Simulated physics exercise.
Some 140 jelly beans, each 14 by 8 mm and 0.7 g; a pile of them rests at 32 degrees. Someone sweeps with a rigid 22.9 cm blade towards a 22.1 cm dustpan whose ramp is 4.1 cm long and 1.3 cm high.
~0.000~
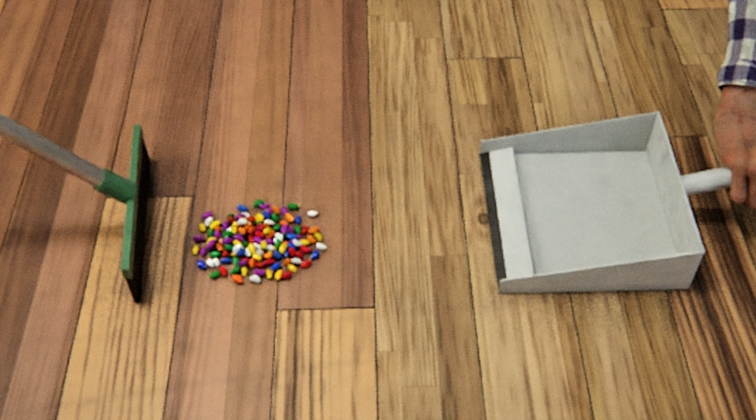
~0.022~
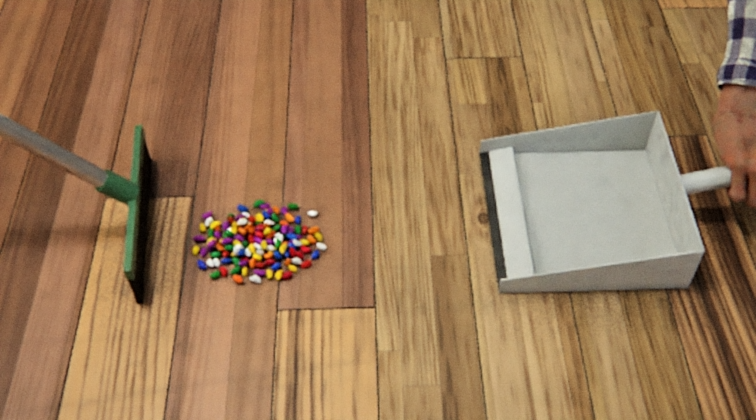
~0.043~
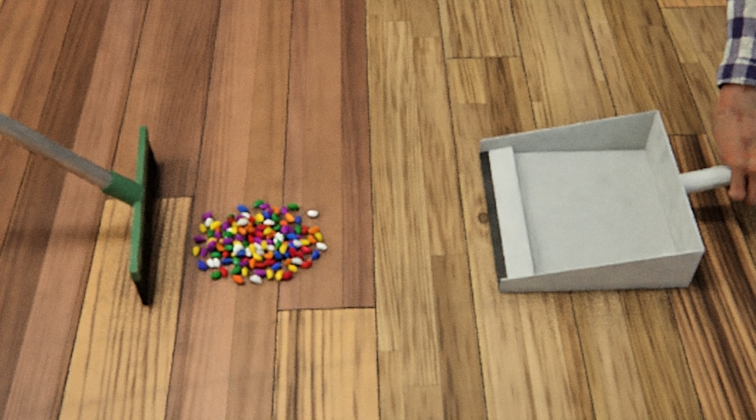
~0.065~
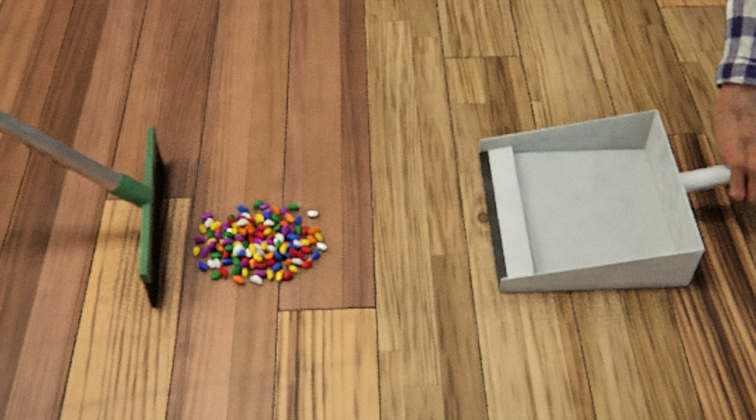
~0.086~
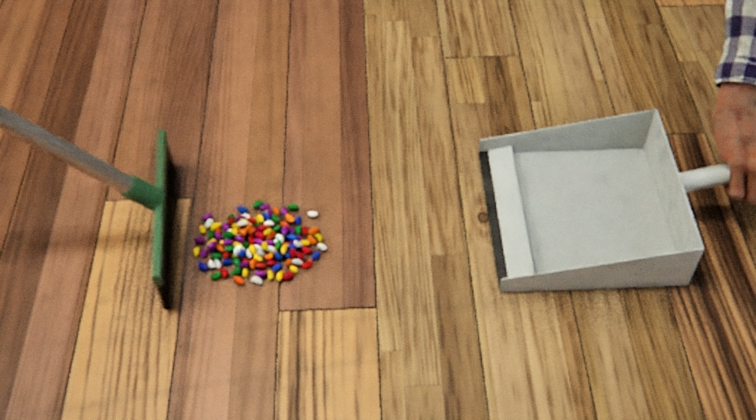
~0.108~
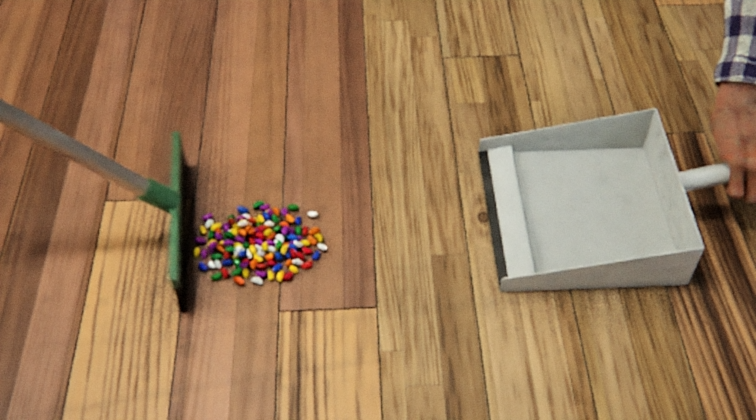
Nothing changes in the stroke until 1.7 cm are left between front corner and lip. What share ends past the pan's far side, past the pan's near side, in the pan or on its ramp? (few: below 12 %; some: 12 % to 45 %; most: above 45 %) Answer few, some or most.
Far side few, near side some, pan some.
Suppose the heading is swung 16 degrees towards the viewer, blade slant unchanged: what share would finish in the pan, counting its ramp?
Then about 0 per cent.
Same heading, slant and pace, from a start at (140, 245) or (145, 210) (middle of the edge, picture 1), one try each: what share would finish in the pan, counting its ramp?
About 20 and 30 per cent.
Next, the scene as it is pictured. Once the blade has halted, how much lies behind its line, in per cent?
Some 5 per cent.
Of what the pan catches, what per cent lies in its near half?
Roughly 80 per cent.
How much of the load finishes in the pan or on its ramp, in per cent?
About 25 per cent.
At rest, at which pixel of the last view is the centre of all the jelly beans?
Around (493, 244).
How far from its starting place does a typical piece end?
Roughly 30 cm.
Then, at 0.31 s, middle of the blade 20 cm from the lip; 0 % over the lip, far side 0 %, near side 10 %.
Then, at 0.44 s, middle of the blade 8 cm from the lip; 0 % over the lip, far side 5 %, near side 15 %.
After 0.70 s, middle of the blade 3 cm from the lip; 25 % over the lip, far side 5 %, near side 20 %.
In the end, at 2.7 s, far side 5 %, near side 20 %, pan 25 %, in front of the lip or behind the blade 50 %.
